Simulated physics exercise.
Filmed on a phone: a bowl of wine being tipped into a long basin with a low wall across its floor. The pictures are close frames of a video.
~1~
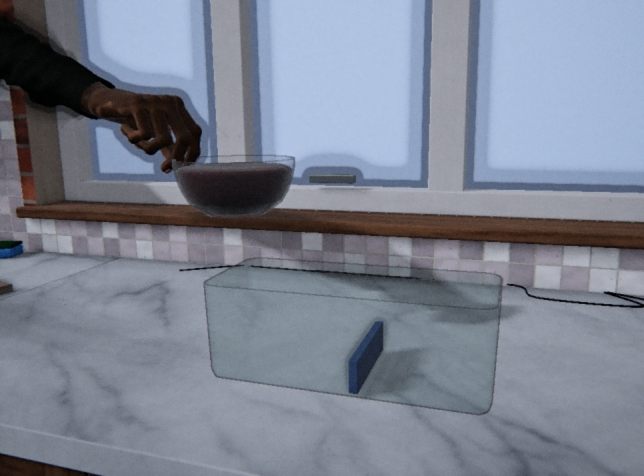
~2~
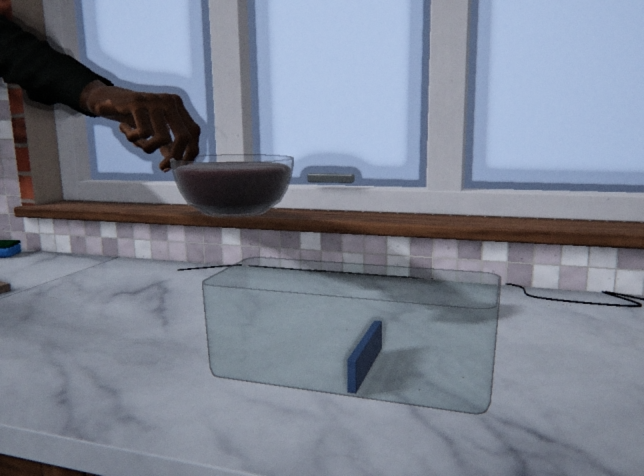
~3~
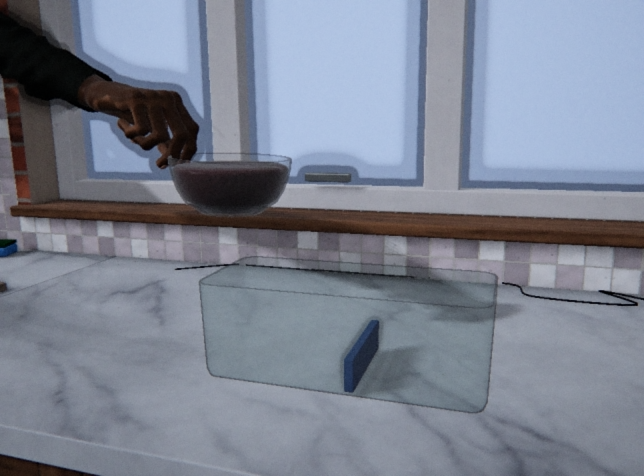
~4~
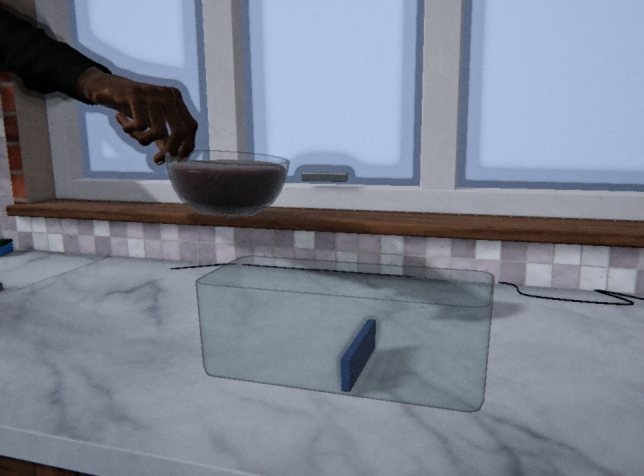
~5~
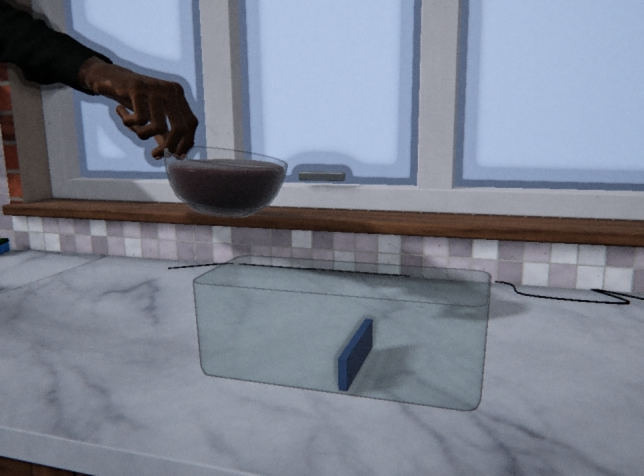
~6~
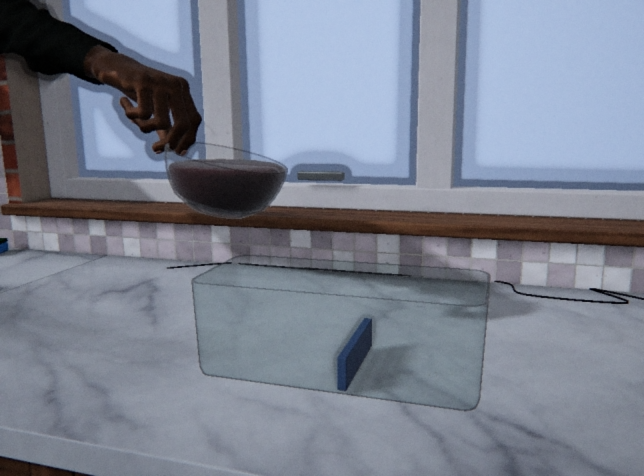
A hand held a clear bowl of dark liquid above a long, see-through basin with a low blue wall inside, keeping it nearly level at first, then slowly tilting it slightly to the right.
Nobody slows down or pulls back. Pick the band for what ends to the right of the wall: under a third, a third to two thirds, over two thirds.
In the end under a third is right of the wall.
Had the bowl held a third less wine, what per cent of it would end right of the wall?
Some 5 per cent.
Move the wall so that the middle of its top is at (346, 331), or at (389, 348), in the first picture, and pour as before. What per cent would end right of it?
First some 35, then 15 per cent.
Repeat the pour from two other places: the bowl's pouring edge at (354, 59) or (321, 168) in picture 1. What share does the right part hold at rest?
About 80 and 50 per cent.
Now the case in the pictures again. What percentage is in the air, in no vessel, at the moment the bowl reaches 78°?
Near 35 %.
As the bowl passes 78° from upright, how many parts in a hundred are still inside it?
Some 25 per cent.
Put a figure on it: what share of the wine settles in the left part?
Close to 90 per cent.
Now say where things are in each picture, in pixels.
In the first frame, it leans 0°; its right rim is at (290, 161); the wine meets the walls at (187, 167) and (290, 168); the long basin's rim runs from (227, 271) to (501, 292); the wall's top is at (368, 341).
In the second frame, it leans 1°; its right rim is at (289, 161); the wine meets the walls at (186, 166) and (288, 168).
In the third frame, it leans 2°; its right rim is at (287, 162); the wine meets the walls at (183, 164) and (286, 168).
In the fourth frame, it leans 5°; its right rim is at (284, 165); the wine meets the walls at (181, 163) and (284, 169).
In the fifth frame, it leans 9°; its right rim is at (283, 169); the wine meets the walls at (179, 162) and (282, 168).
In the sixth frame, it leans 14°; its right rim is at (283, 174); the wine meets the walls at (180, 162) and (284, 169).
A moment on, the bowl is tipped on its side and 27 per cent is still to pour, 38 is left of the wall and 2 right of it.
Next, the bowl is tipped right over and 0 per cent is still to pour, 94 is left of the wall and 5 right of it.
Then the bowl is tipped right over and 0 per cent is still to pour, 91 is left of the wall and 8 right of it.
Later the bowl is tipped right over and 0 per cent is still to pour, 91 is left of the wall and 8 right of it.
At rest 91 per cent lies left of the wall, 8 right of it and 1 outside.
